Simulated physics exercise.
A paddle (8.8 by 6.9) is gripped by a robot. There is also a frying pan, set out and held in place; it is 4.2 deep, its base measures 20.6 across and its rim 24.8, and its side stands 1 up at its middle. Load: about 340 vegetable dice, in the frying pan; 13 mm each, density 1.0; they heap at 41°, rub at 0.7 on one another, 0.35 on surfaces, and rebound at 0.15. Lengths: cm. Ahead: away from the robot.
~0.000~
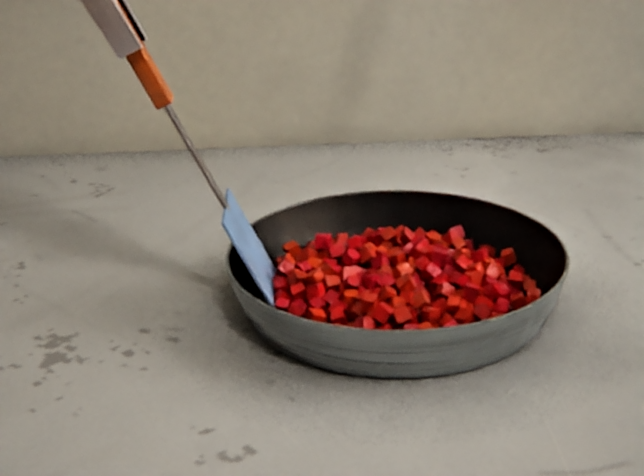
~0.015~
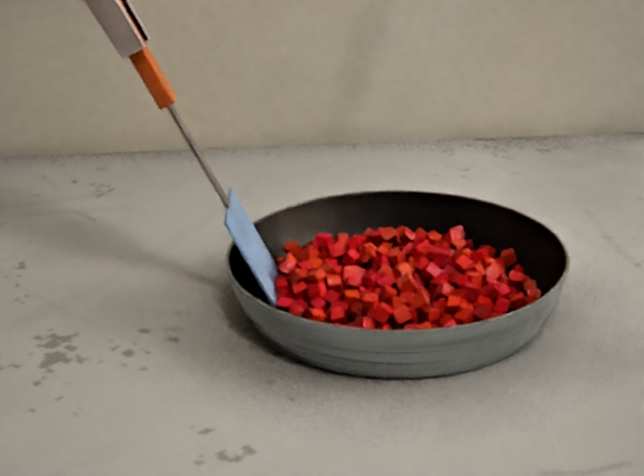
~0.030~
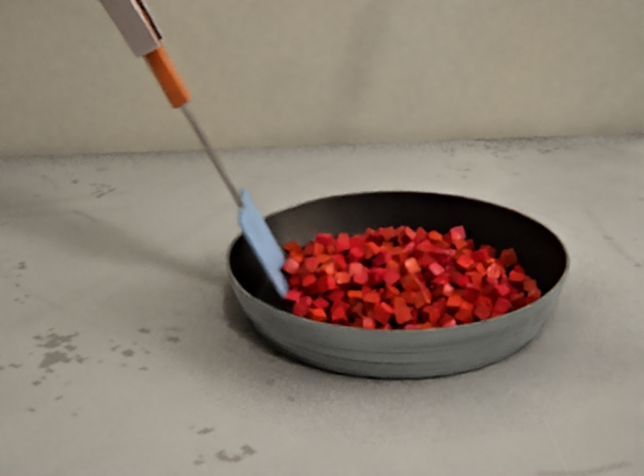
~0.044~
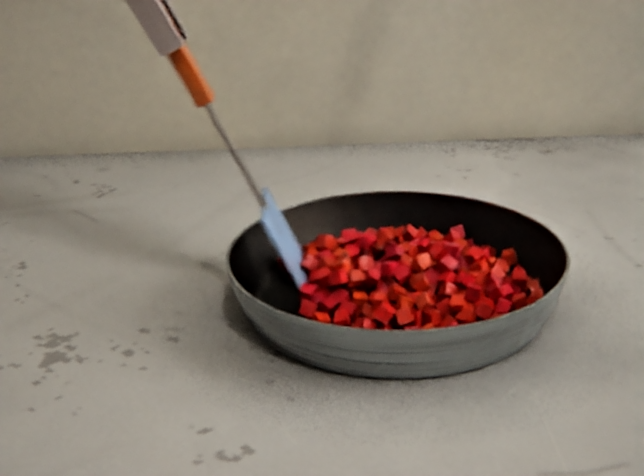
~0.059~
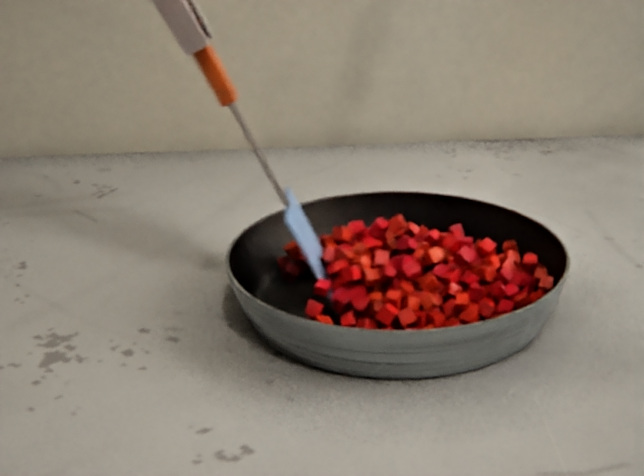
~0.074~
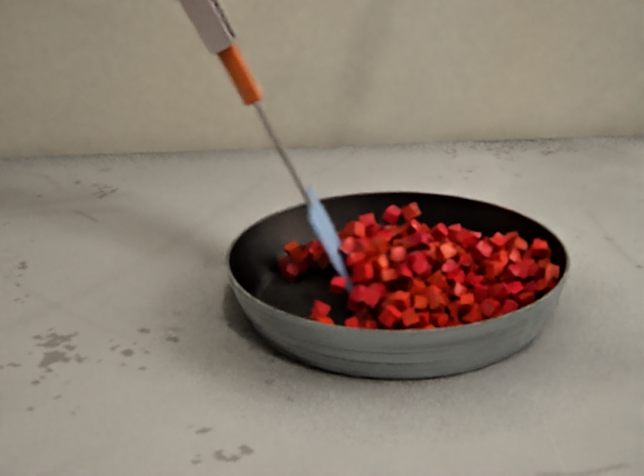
In this clip, a light blue paddle with an orange-banded handle moves down the left inside of a gray frying pan, then sweeps right, pushing a heap of small red cubes rightward while a few cubes remain behind at left.
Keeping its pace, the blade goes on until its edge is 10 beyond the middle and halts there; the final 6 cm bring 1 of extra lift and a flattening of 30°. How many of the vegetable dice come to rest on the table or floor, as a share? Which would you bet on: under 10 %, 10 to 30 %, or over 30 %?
I would bet on 10 to 30 %.
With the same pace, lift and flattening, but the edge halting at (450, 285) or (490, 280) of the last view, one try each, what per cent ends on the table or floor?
Close to 0 and close to 10 per cent, respectively.
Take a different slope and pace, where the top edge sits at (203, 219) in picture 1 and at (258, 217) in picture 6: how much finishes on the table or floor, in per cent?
Around 5 per cent finishes on the table or floor.
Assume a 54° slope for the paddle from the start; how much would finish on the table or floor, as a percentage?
Result, estimated: 15 %.
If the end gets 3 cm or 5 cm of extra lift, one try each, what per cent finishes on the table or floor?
I'd say close to 30 percent for the first and close to 25 percent for the second.
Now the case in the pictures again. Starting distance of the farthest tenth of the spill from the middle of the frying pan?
It comes out at close to 25 centimetres.
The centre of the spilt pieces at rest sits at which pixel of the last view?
Roughly at (626, 277) in the final view.
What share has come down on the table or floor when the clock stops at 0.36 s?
About 15 per cent.
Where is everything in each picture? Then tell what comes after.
In the first frame, the paddle top edge at (225, 205), sloping 65°; upper third of the load around (383, 275), from x 280 to 535, top at y 235; 345 in the frying pan.
In the second frame, the paddle top edge at (228, 205), sloping 65°; upper third of the load around (383, 275), from x 285 to 535, top at y 235.
In the third frame, the paddle top edge at (241, 204), sloping 65°; upper third of the load around (379, 275), from x 285 to 535, top at y 235.
In the fourth frame, the paddle top edge at (264, 204), sloping 65°; upper third of the load around (386, 269), from x 285 to 535, top at y 235.
In the fifth frame, the paddle top edge at (287, 203), sloping 65°; upper third of the load around (403, 264), from x 285 to 545, top at y 225.
In the sixth frame, the paddle top edge at (310, 202), sloping 65°; upper third of the load around (416, 261), from x 285 to 550, top at y 210; 345 in the frying pan.
After 0.11 s, sloping 65°, highest piece 7 above the table; 345 in the frying pan.
After 0.15 s, sloping 56°, highest piece 7 above the table; 344 in the frying pan, 1 on the blade or in flight.
After 0.36 s, sloping 35°, highest piece 8 above the table; 267 in the frying pan, 59 on the table or floor, 19 on the blade or in flight.
After 1.41 s, sloping 35°, highest piece 5 above the table; 267 in the frying pan, 78 on the table or floor.
In the end, 267 in the frying pan, 78 on the table or floor. That is 23 % on the table or floor.
